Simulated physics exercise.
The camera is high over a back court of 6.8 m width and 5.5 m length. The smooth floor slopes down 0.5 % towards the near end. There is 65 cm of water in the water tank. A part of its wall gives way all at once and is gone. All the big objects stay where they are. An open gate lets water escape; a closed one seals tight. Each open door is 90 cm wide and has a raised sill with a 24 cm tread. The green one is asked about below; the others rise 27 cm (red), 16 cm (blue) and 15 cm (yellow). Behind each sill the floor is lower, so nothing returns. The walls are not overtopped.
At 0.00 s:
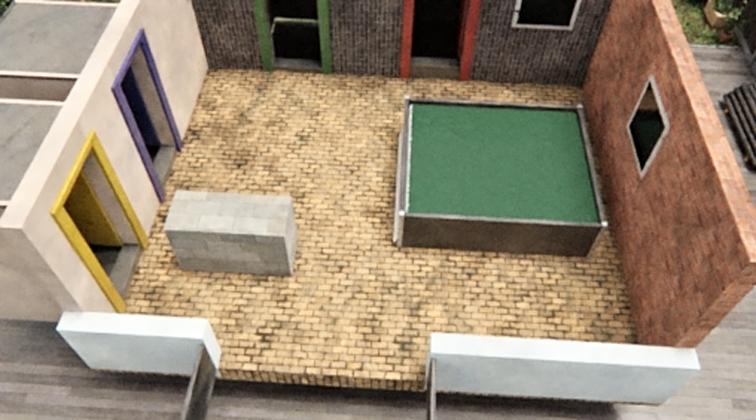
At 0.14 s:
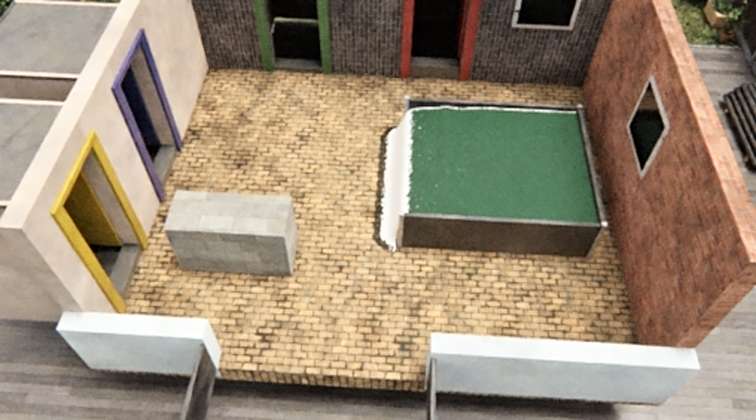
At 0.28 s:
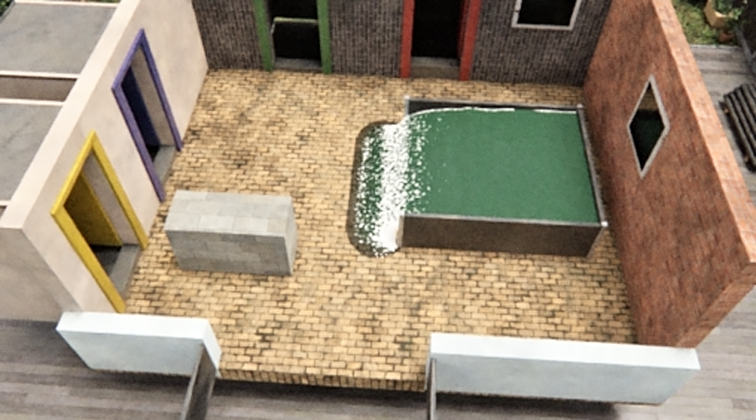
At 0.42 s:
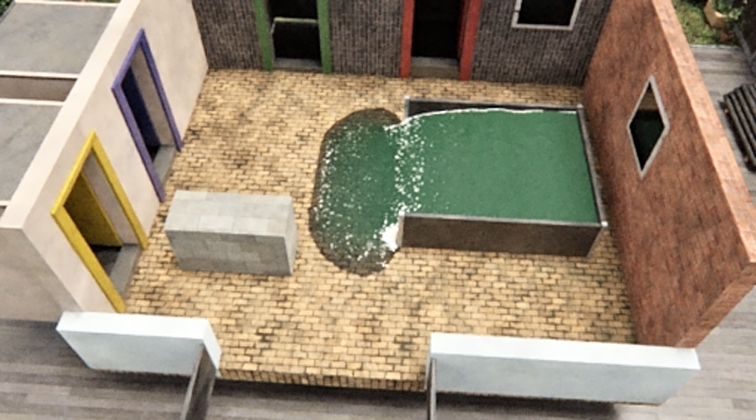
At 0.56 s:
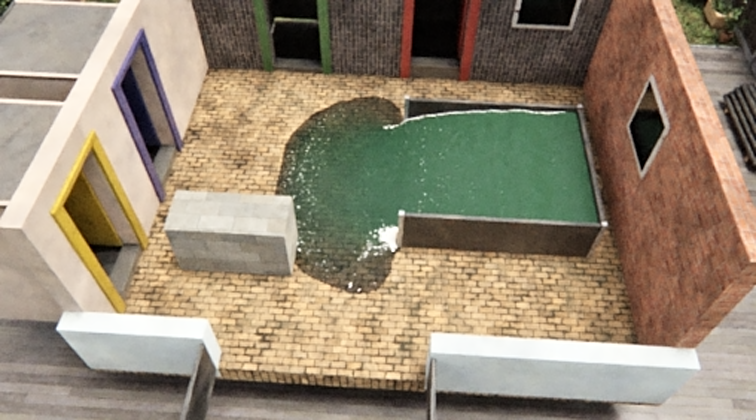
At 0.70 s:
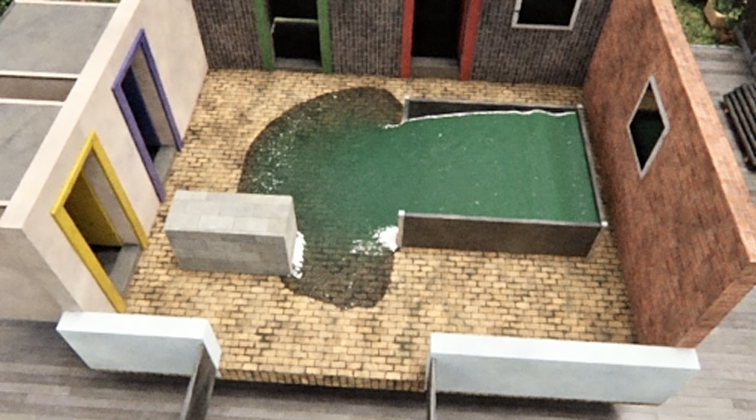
A large rectangular tank of green water stands at the right of a tan brick-paved court, seen from high above by a still camera. A pale grey block sits at left, with yellow and purple doorways in the left wall and green and red ones at the back. The tank's left side vanishes, and water pours out in white froth, spreads leftward in a widening dark-edged pool, and reaches the block.
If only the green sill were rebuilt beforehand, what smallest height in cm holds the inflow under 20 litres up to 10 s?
Some 16 cm above the ground.
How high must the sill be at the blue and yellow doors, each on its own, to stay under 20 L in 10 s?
About 31 cm at blue and 10.5 cm at yellow.
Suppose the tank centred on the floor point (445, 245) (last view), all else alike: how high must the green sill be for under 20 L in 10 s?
About 14.5 cm.
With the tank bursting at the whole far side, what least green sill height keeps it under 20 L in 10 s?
Then roughly 7.5 cm.
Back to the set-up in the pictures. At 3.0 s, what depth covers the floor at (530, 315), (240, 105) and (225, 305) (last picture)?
In that order: 0, 28 and 3 cm.
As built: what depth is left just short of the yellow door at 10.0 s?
Roughly 8.0 cm deep.
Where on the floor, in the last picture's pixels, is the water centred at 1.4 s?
Near (422, 184).
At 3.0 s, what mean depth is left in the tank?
Some 19 cm.
After 1.4 s water covers 45 % of the floor, deepest (34 cm) near (158, 211); 5 cm at the green door, 0 litres in over its 9 cm sill.
After 3.0 s water covers 55 % of the floor, deepest (38 cm) near (204, 111); 16 cm at the green door, 5 litres in over its 9 cm sill.
After 10.0 s water covers 95 % of the floor, deepest (16 cm) near (576, 88); 7 cm at the green door, 107 litres in over its 9 cm sill.
At the green door as built, the water arrived by 1.2 s and peaked near 22 cm at 3.6 s.
Run again over the same 10 s with other heights there, 41 litres in over 13.5 cm, 11 litres over 18.5 cm. The limit of 20 litres is kept from about 16 cm up.
